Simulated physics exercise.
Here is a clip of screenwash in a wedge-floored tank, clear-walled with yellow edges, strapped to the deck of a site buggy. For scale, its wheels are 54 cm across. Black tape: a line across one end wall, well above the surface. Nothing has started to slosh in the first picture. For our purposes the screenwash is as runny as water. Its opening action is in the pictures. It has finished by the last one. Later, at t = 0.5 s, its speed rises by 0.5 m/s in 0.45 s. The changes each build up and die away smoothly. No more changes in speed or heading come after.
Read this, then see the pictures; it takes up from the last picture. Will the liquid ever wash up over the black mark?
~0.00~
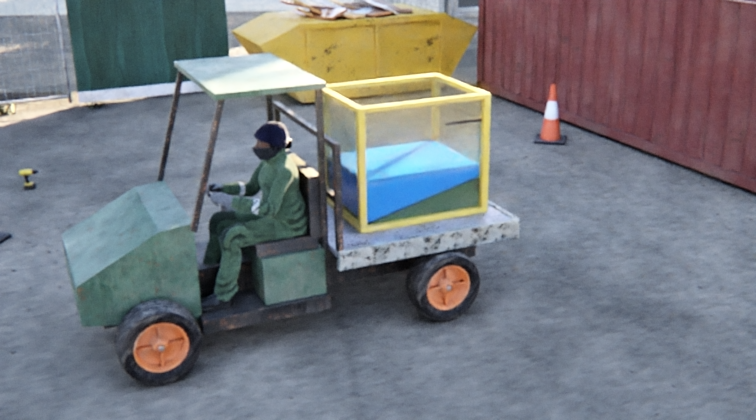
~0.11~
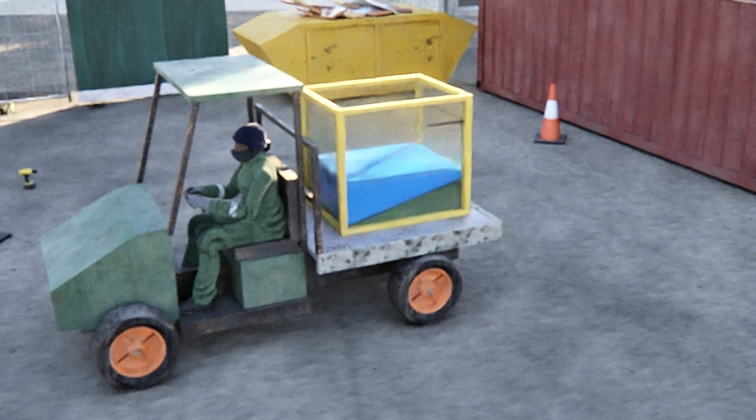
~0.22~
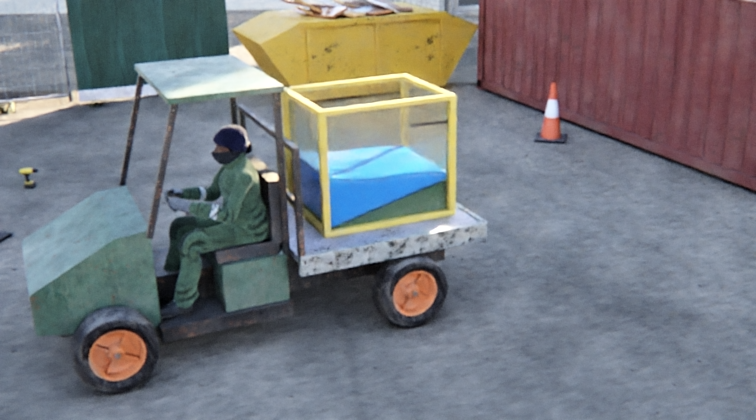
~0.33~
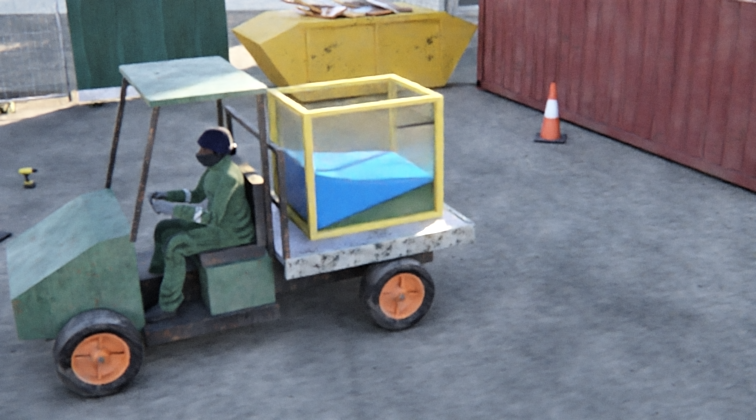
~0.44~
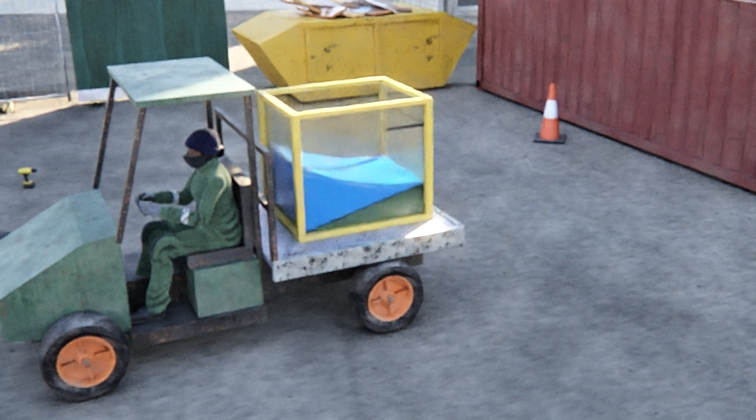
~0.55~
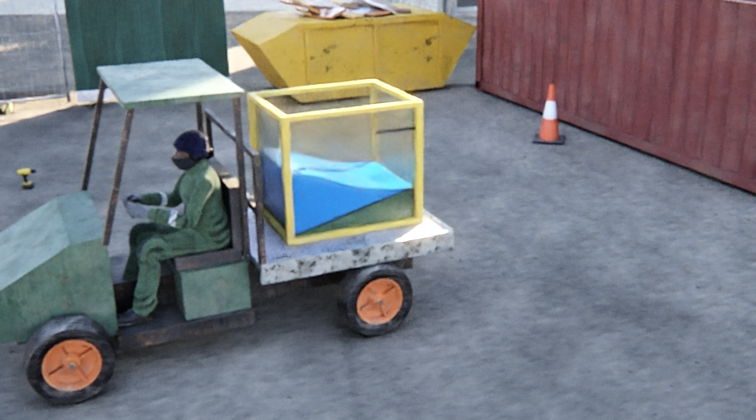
Yes, it gets there.
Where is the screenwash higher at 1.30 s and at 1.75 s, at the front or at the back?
The liquid stands at the rear end first and then at the forward end.
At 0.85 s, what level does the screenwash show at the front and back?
It reads roughly 30 cm up front and 32 cm at the back.
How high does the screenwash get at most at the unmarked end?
Somewhere near 61 cm, I'd say.
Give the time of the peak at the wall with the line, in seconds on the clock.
Somewhere near 1.1 seconds, I reckon.
After 0.85 s the surface is 30 cm up at the front and 32 cm at the back; nothing has left.
After 1.30 s the surface is 26 cm up at the front and 56 cm at the back; nothing has left.
After 1.75 s the surface is 46 cm up at the front and 26 cm at the back; nothing has left.
After 3.93 s the waves are smaller; the highest at the back wall was 80 cm, at 1.15 s, against a line at 68 cm.
